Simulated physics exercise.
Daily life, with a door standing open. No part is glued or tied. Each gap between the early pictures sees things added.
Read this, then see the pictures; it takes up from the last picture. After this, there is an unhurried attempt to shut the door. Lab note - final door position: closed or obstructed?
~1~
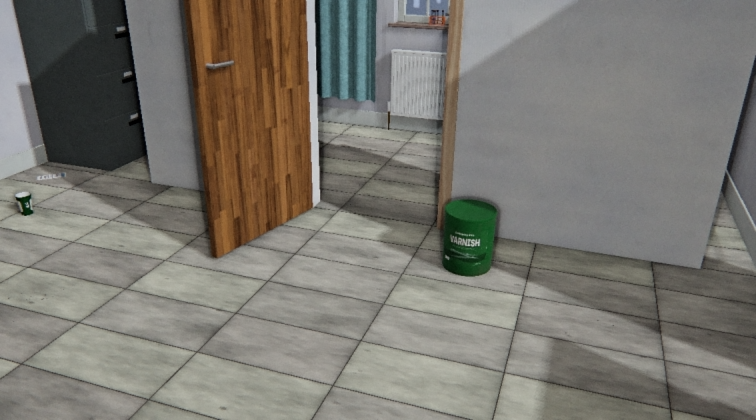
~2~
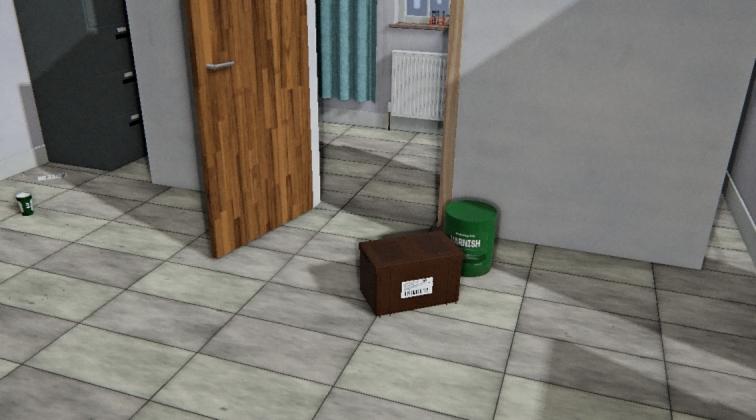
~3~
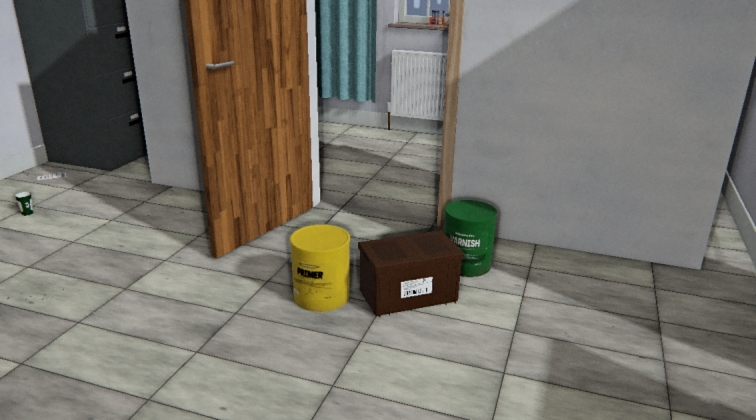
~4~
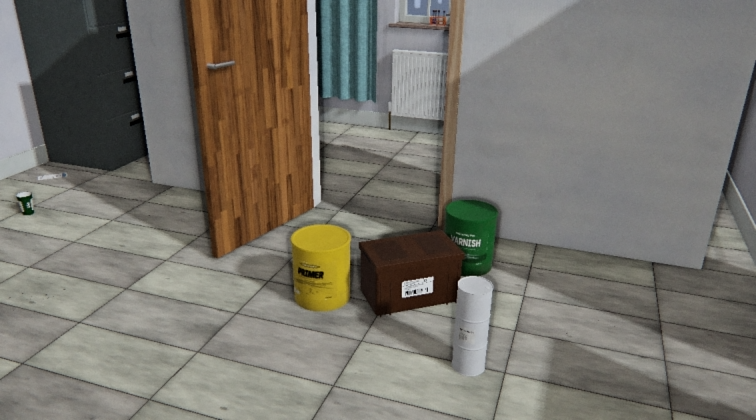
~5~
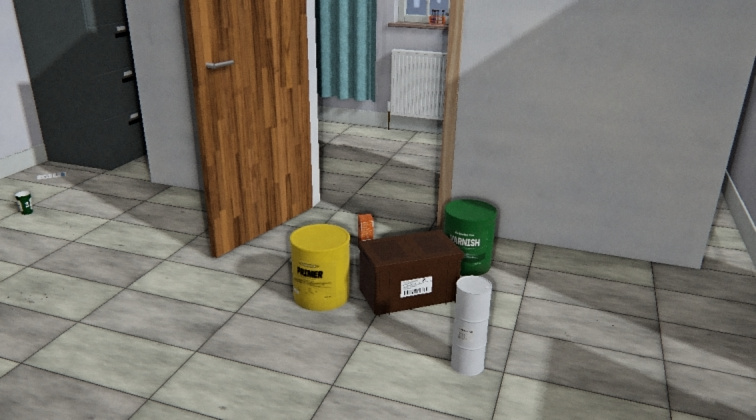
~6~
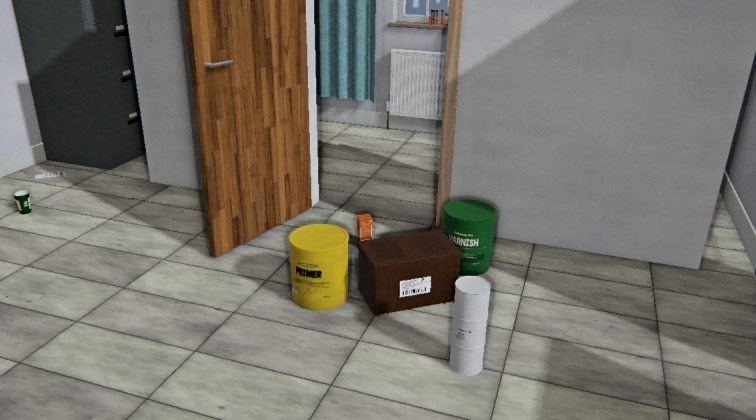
Basically the door isn't held back by anything.
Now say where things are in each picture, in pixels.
The first frame shows door wide open and still.
The second frame shows door wide open and still.
The third frame shows door wide open and still; brown tote (409, 273); green pail (469, 238).
The fourth frame shows door wide open and still; white canister (472, 327); yellow pail (322, 267).
The fifth frame shows door wide open and still; brown tote (409, 272); green pail (468, 238).
The sixth frame shows door wide open and still; orange carton (365, 231); white canister (469, 326).
Then, 1.80 s on from there, door at 49°.
Then, 2.50 s on from there, door at 17°; orange carton shifted well along near (396, 219).
In the end, door at 0°; moved from the start, orange carton; the other 4 unmoved. At the end, from the last picture's camera, orange carton near (411, 206).
